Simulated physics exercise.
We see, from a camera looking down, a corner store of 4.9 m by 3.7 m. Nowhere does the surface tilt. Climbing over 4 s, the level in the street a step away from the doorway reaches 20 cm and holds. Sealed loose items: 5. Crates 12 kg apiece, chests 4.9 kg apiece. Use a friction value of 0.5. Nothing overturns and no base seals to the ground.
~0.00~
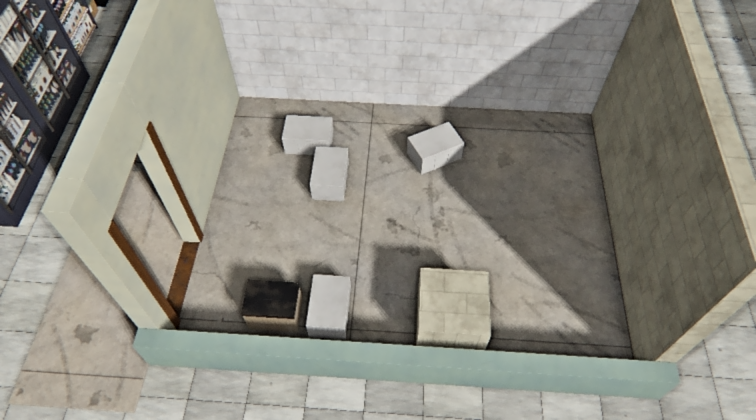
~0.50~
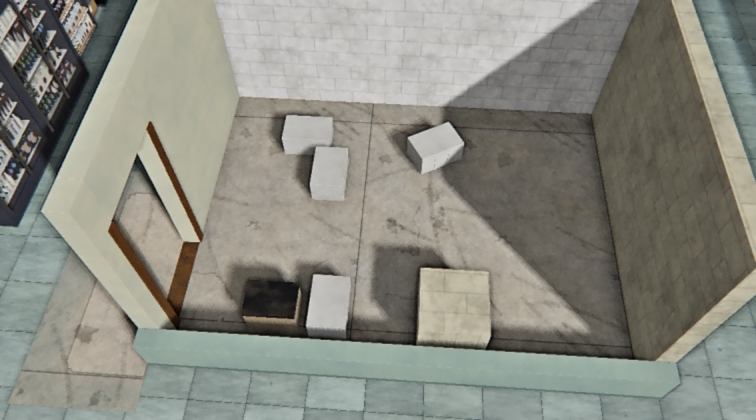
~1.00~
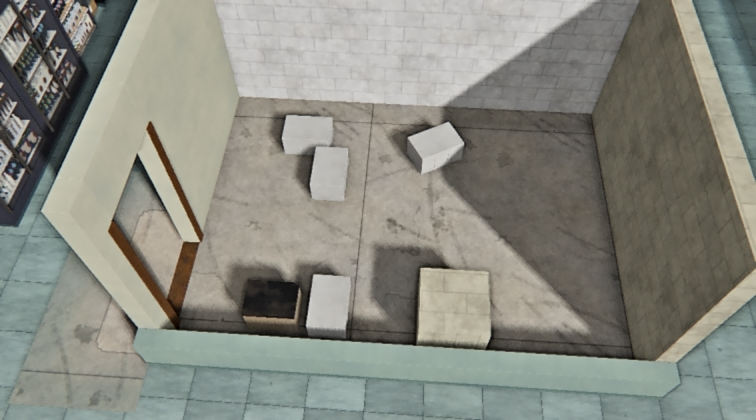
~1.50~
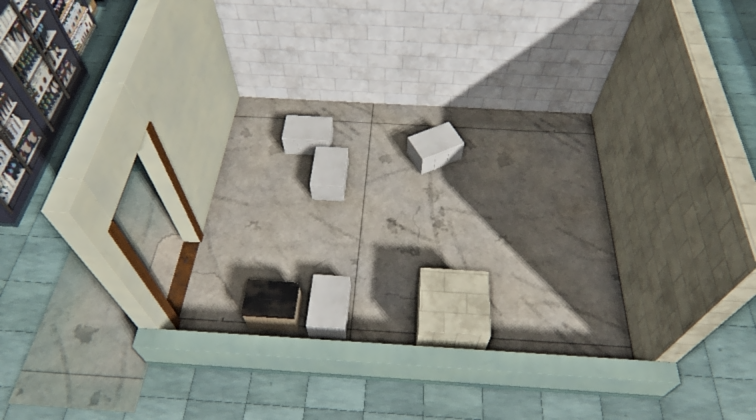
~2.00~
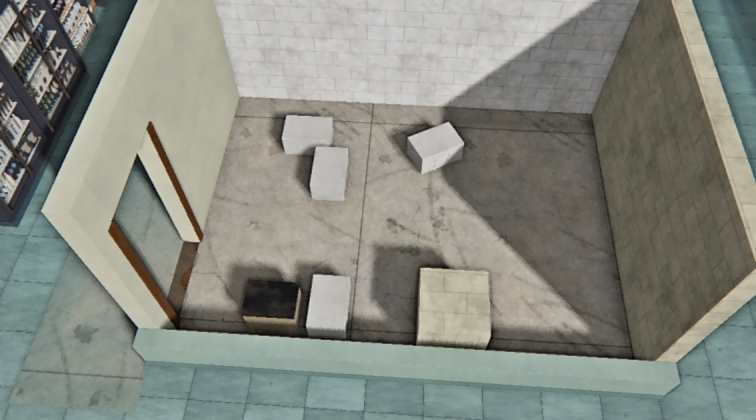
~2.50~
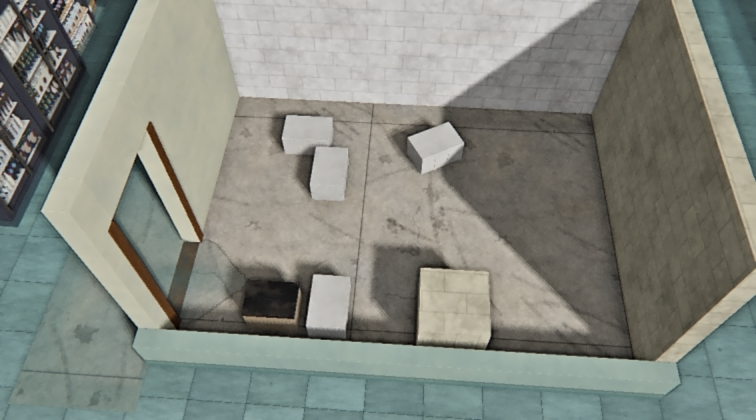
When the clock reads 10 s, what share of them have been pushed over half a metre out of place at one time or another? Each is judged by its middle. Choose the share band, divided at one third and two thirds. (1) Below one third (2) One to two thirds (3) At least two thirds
The answer is 2.
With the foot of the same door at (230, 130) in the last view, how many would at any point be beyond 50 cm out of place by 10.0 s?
3.
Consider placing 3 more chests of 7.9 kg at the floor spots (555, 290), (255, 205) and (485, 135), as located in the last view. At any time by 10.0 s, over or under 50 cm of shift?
In turn: Less, less, under.
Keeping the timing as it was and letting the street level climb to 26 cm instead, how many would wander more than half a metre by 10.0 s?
You'd get 4 in that case.
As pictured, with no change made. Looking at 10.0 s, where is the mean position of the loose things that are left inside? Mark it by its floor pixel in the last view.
They're centred close to (429, 153).
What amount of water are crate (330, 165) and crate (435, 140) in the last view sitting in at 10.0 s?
Around 4 cm and 5 cm.
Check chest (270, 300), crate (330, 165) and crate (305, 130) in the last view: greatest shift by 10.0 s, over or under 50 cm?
First farther, then not as far, then not as far.
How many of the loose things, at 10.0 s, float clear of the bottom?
It comes to 3.
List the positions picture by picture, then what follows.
In the first picture, a crate at (436, 140) rests on the ground; a crate at (307, 128) rests on the ground; water covers 0.0 m2; 0 of 5 have shifted.
In the second picture, a crate at (436, 140) rests on the ground; a crate at (307, 128) rests on the ground; water covers 0.0 m2; 0 of 5 have shifted.
In the third picture, a crate at (436, 140) rests on the ground; a crate at (307, 128), on the bottom; 0.0 m2 under water; 0 of 5 have shifted.
In the fourth picture, a crate at (436, 140), on the bottom; a crate at (307, 128), on the bottom; 0.0 m2 under water; 0 of 5 have shifted.
In the fifth picture, a crate at (436, 140) rests on the ground; a crate at (307, 128), on the bottom; 0.0 m2 under water; 0 of 5 have shifted.
In the sixth picture, a crate at (436, 140) rests on the ground; a crate at (307, 128), on the bottom; water covers 0.4 m2; 0 of 5 have shifted.
After 3.5 s 0 of 5 are over 50 cm from their spots; 0 afloat.
After 4.5 s 0 of 5 are over 50 cm from their spots; 1 afloat.
After 7.0 s 2 of 5 are over 50 cm from their spots; 1 afloat.
After 10.0 s 2 of 5 are over 50 cm from their spots, and 2 have been at some point; 3 afloat.
